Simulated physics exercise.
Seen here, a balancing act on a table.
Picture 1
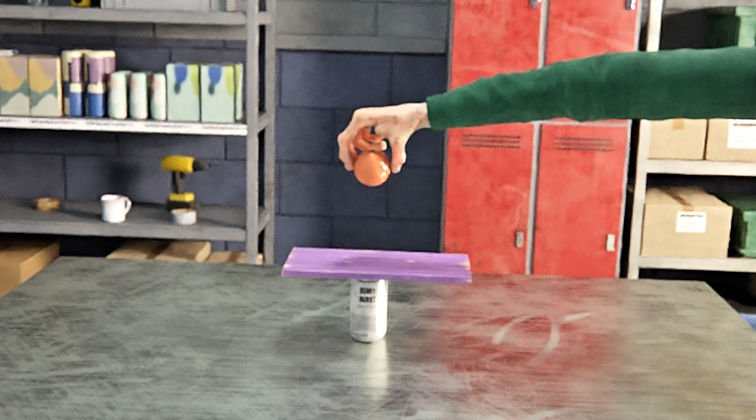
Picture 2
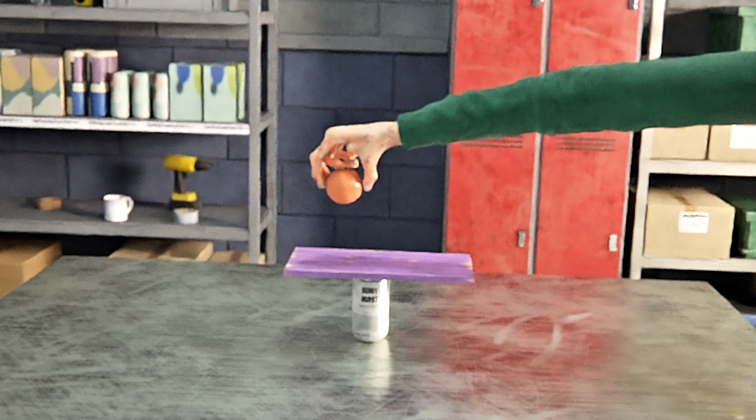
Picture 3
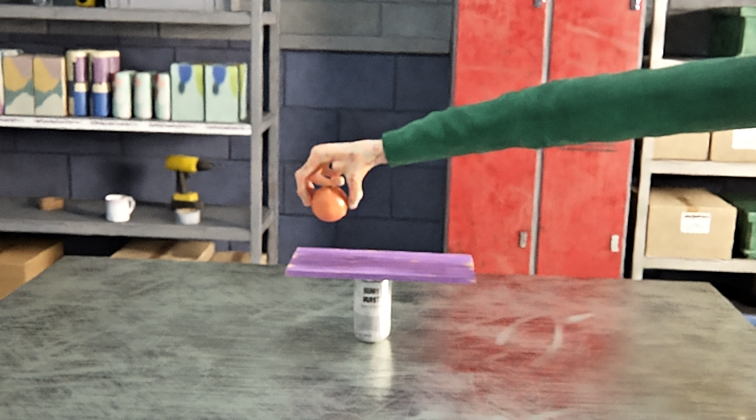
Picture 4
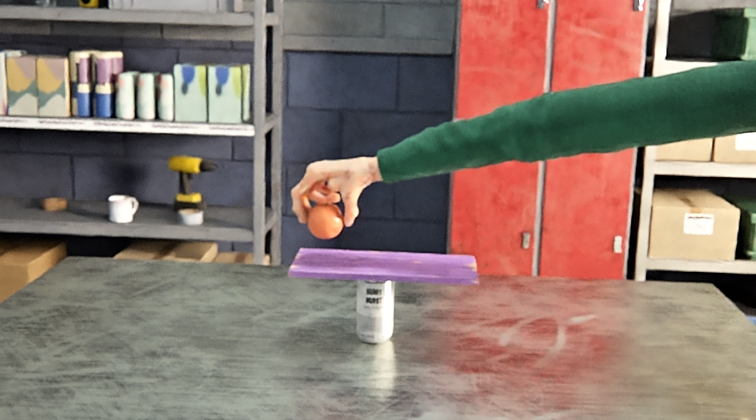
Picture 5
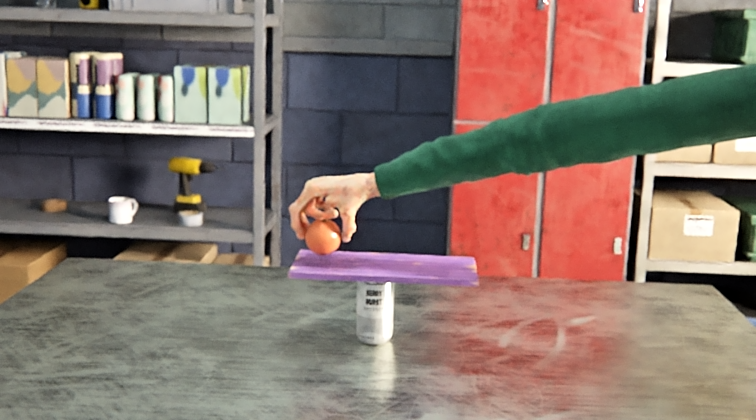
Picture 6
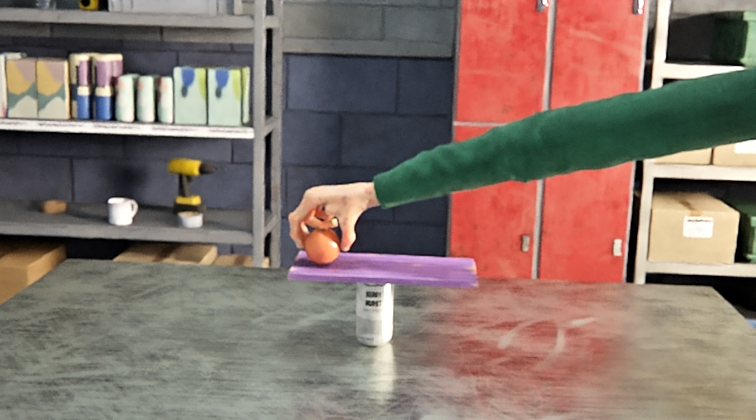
In a workshop with metal shelving and red lockers along a dark block wall, a dark tabletop is seen from the front, slightly above. A purple board lies across an upright pale can near the middle, while a hand in a green sleeve, reaching from the right, holds an orange tomato. The hand moves left and lowers the tomato onto the board's left part, keeping hold, as the view shifts very slightly.
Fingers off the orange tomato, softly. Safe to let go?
The stack stays up.
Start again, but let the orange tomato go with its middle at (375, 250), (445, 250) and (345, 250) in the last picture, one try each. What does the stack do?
In the first case it holds; in the second case it comes apart; in the third case it keeps its balance.
Then, 0.30 s later than the last frame, all is still.
Then, 0.70 s later than the last frame, orange tomato resting near (322, 247).
When it is over, all 3 as before. End places, in pixels of the last picture, orange tomato near (322, 247). The stack keeps its balance.
